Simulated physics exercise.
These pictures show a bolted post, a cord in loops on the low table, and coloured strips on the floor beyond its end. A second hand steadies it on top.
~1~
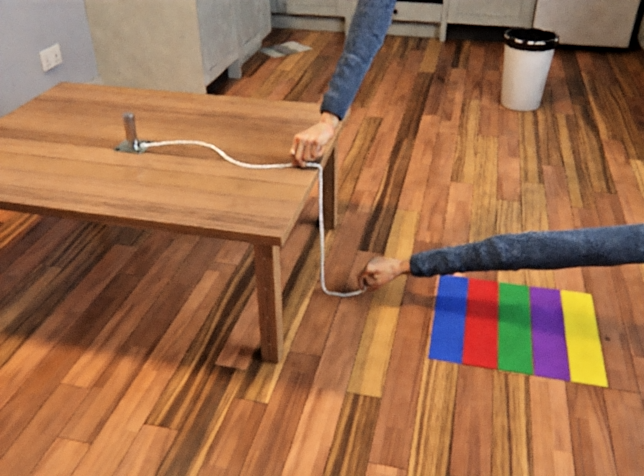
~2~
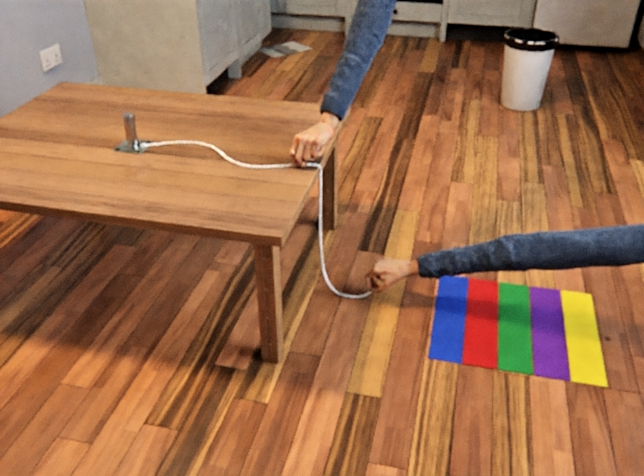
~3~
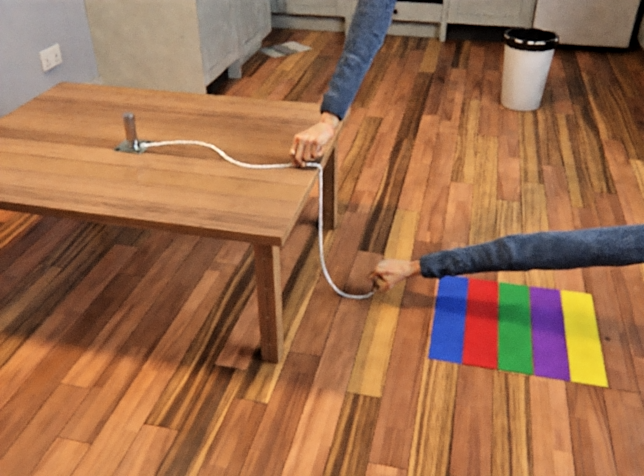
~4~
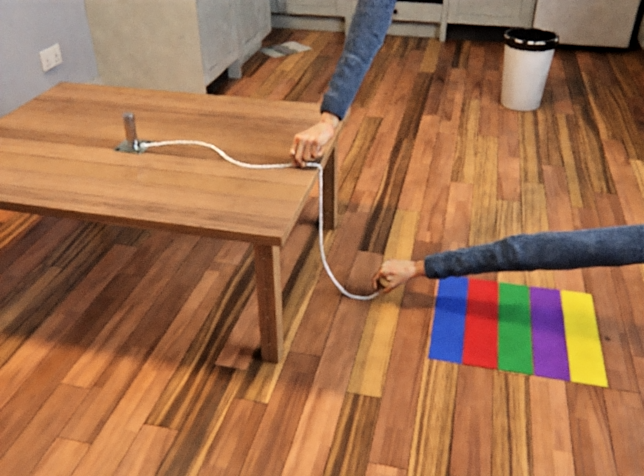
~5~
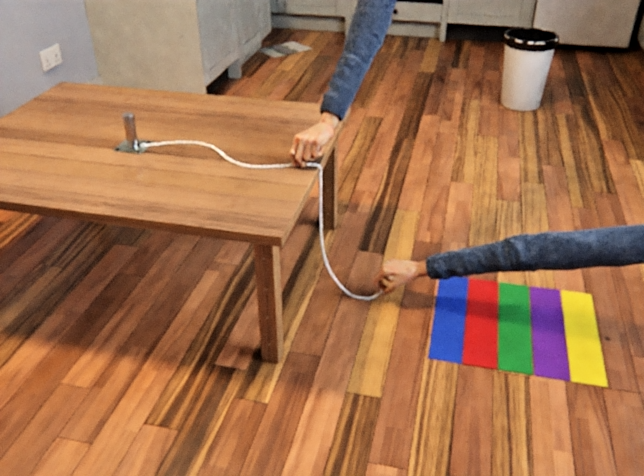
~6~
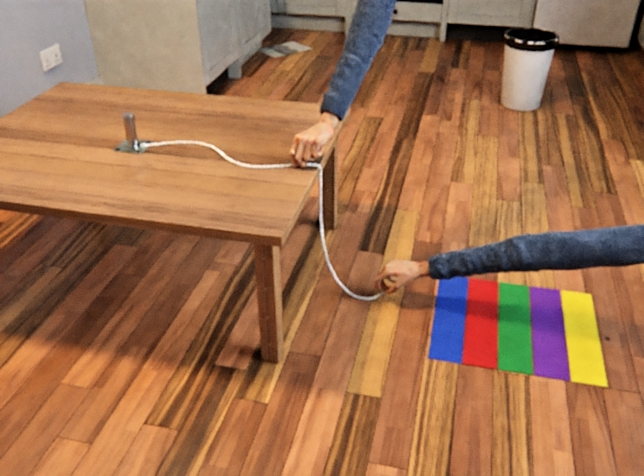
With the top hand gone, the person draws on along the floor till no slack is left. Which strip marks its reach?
It halts on the red strip.
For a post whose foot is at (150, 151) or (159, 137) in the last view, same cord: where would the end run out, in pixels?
Near (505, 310) and (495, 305).
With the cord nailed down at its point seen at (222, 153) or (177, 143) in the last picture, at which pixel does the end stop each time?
Near (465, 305) and (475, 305).
Early on, end near (421, 296); short of the strips.
Midway, end near (458, 302); over blue.
At the end of the slack, end near (480, 305); over red. Over red.
